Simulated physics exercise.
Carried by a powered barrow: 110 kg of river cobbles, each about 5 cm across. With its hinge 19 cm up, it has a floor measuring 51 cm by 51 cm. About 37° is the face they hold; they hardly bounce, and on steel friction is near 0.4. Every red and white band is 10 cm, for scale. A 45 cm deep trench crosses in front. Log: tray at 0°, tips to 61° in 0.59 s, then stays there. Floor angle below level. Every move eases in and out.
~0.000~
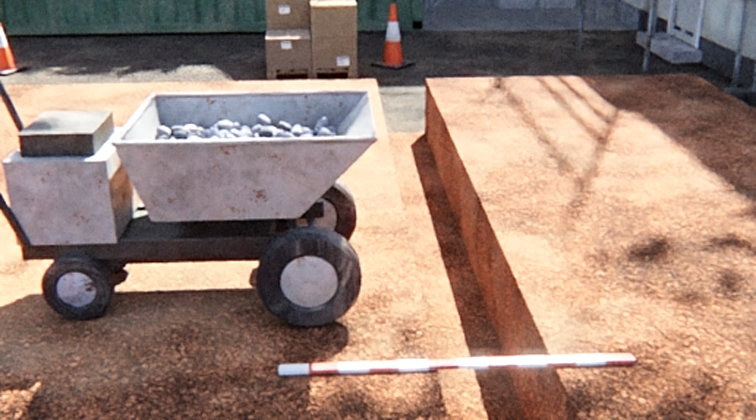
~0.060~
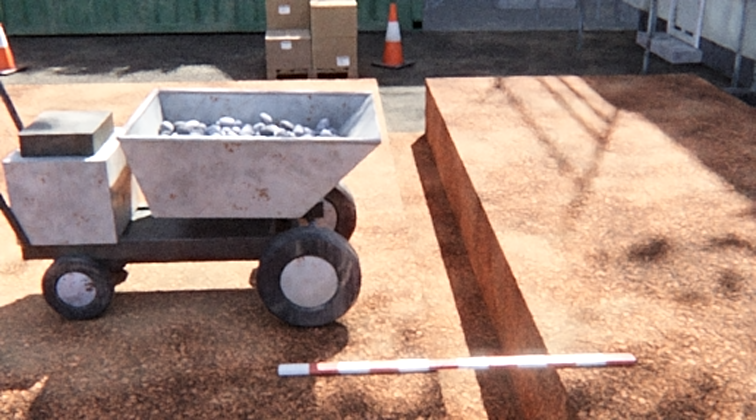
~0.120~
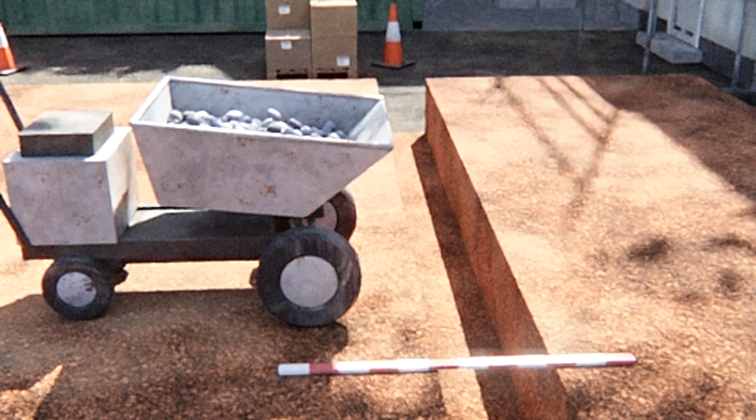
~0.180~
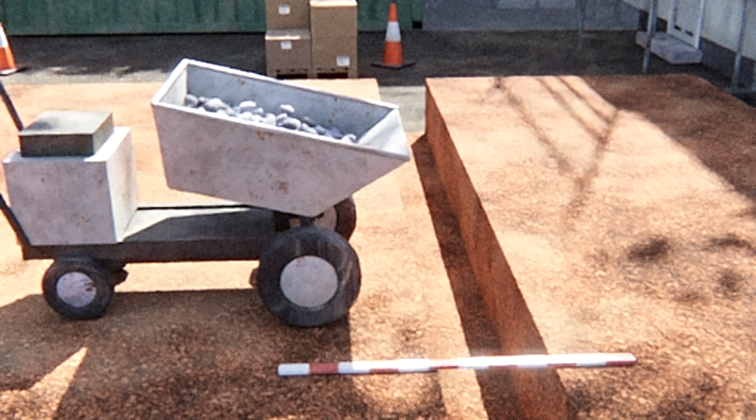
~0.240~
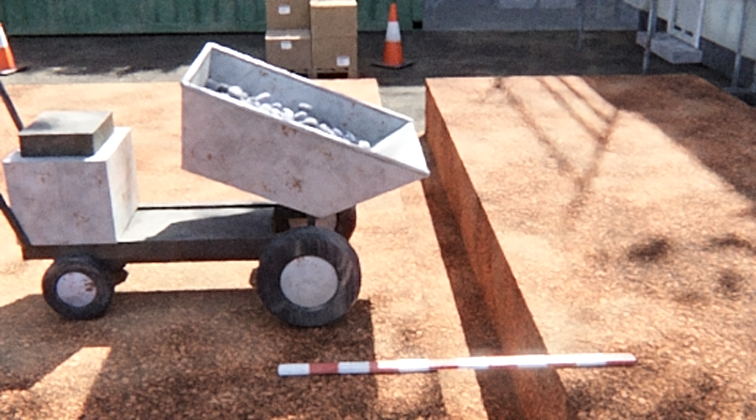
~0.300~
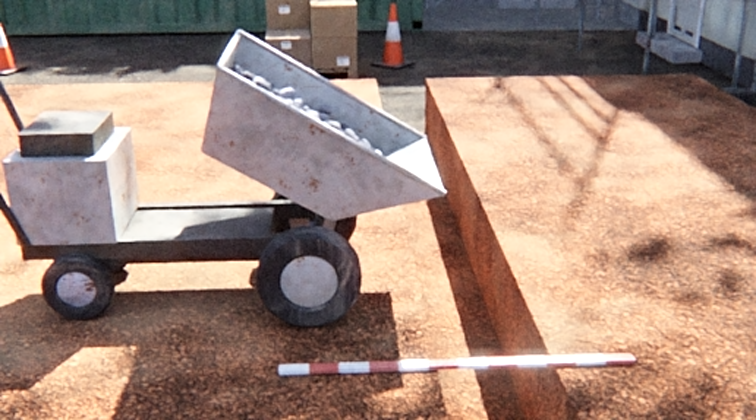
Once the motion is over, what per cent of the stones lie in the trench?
63 %.
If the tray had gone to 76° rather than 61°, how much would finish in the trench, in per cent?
Roughly 70 percent.
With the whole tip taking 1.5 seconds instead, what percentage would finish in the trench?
Estimate: About 85 %.
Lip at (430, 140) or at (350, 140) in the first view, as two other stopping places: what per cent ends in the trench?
Roughly 30 in a hundred from the first, 80 in a hundred from the second.
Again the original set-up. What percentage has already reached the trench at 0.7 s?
Around 5 per cent of it.
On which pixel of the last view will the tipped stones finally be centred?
At about pixel (499, 354) in the last view.
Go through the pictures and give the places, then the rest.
The first picture shows lip at (376, 139), floor tilted 0°, highest stones at (248, 133).
In the second picture, the tray is at 2°, its lip at (381, 141); the top of the load is at (235, 131); the stones move at 0.4 m/s on average.
The third picture shows lip at (393, 148), floor tilted 7°, highest stones at (213, 122); the stones move at 0.8 m/s on average.
In the fourth picture, the tray is at 14°, its lip at (410, 159); the top of the load is at (205, 110); the stones move at 1.0 m/s on average.
The fifth picture shows lip at (429, 175), floor tilted 22°, highest stones at (219, 94); the stones move at 1.2 m/s on average.
The sixth picture shows lip at (445, 194), floor tilted 31°, highest stones at (240, 82); the stones move at 1.3 m/s on average.
After 0.4 s the floor is at 51°; 100 % in the tray; the foremost stones are at (417, 202).
After 0.7 s the floor is at 61°; 93 % in the tray, 7 % in the trench; the foremost stones are at (512, 249).
After 1.0 s the floor is at 61°; 41 % in the tray, 25 % in the trench, 34 % past the trench; the foremost stones are at (659, 287).
After 3.0 s the floor is at 61°; 0 % in the tray, 63 % in the trench, 37 % past the trench; the foremost stones are past the picture's edge.
